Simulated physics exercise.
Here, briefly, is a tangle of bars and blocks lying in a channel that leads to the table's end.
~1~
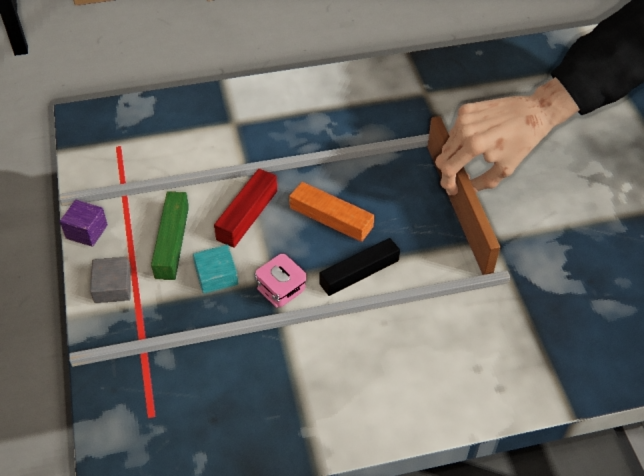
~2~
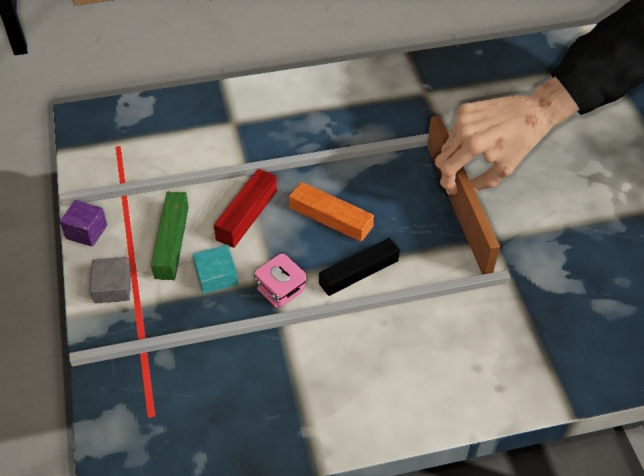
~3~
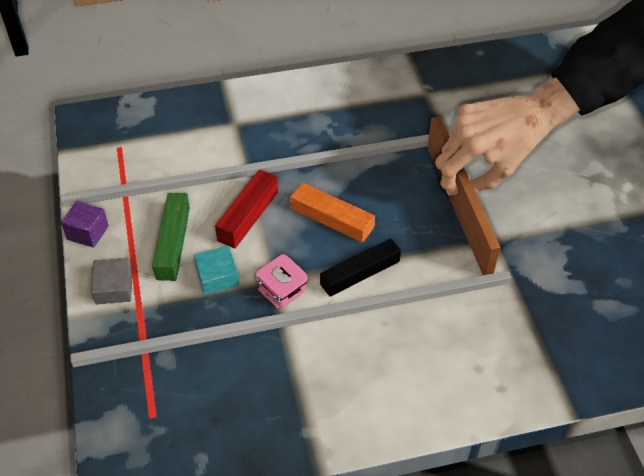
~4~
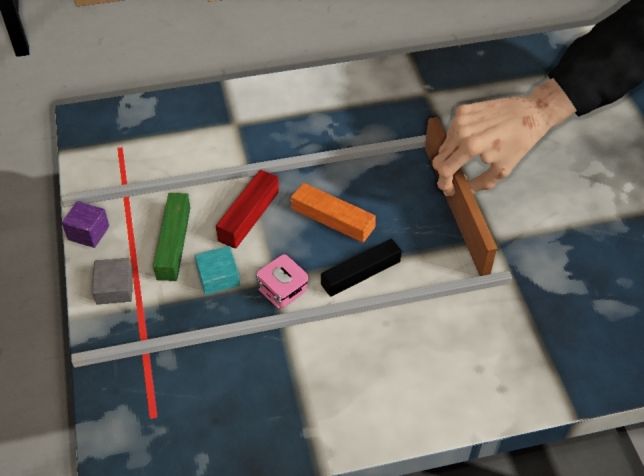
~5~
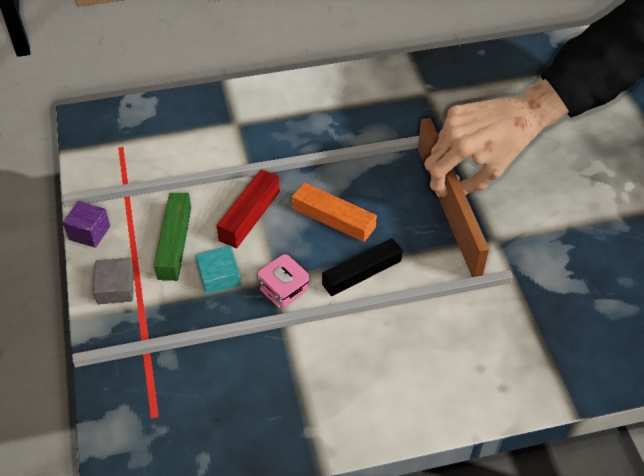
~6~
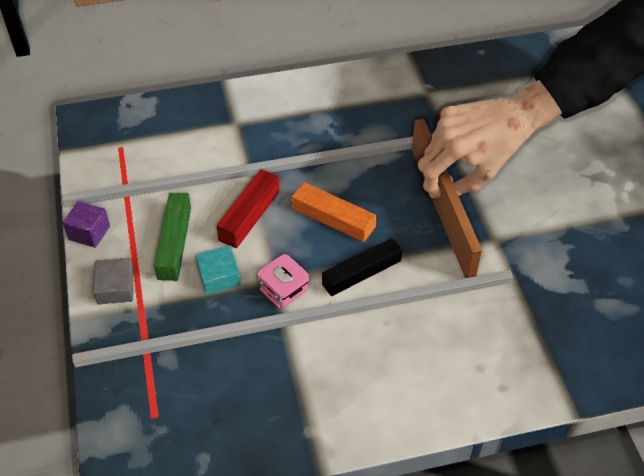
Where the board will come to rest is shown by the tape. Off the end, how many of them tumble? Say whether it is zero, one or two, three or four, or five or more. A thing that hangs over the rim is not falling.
Odds are the fallen group will hold three or four.
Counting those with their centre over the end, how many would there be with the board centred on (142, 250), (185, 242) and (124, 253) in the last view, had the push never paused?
Per position: 3 / 0 / 4.
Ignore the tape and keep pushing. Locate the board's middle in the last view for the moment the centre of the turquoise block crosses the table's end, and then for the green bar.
Points: About (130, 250) and about (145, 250).
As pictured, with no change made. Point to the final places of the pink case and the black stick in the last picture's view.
Middles: Around (91, 299) and around (98, 325).
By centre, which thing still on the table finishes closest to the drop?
It's the turquoise block that ends up nearest.
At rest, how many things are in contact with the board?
So the total is 2.
Soon after, none off yet; purple block at rest near (87, 224); grey block at rest near (114, 281); green bar at rest near (173, 235).
Then, none off yet; purple block at rest near (87, 224); grey block at rest near (114, 281); green bar moving near (169, 235).
Further on, none off yet; purple block moving near (77, 224); grey block moved about its own width near (78, 291); green bar moved about its own width near (99, 234).
At rest, the number that fall off is three or four; fallen, green bar, grey block and purple block.
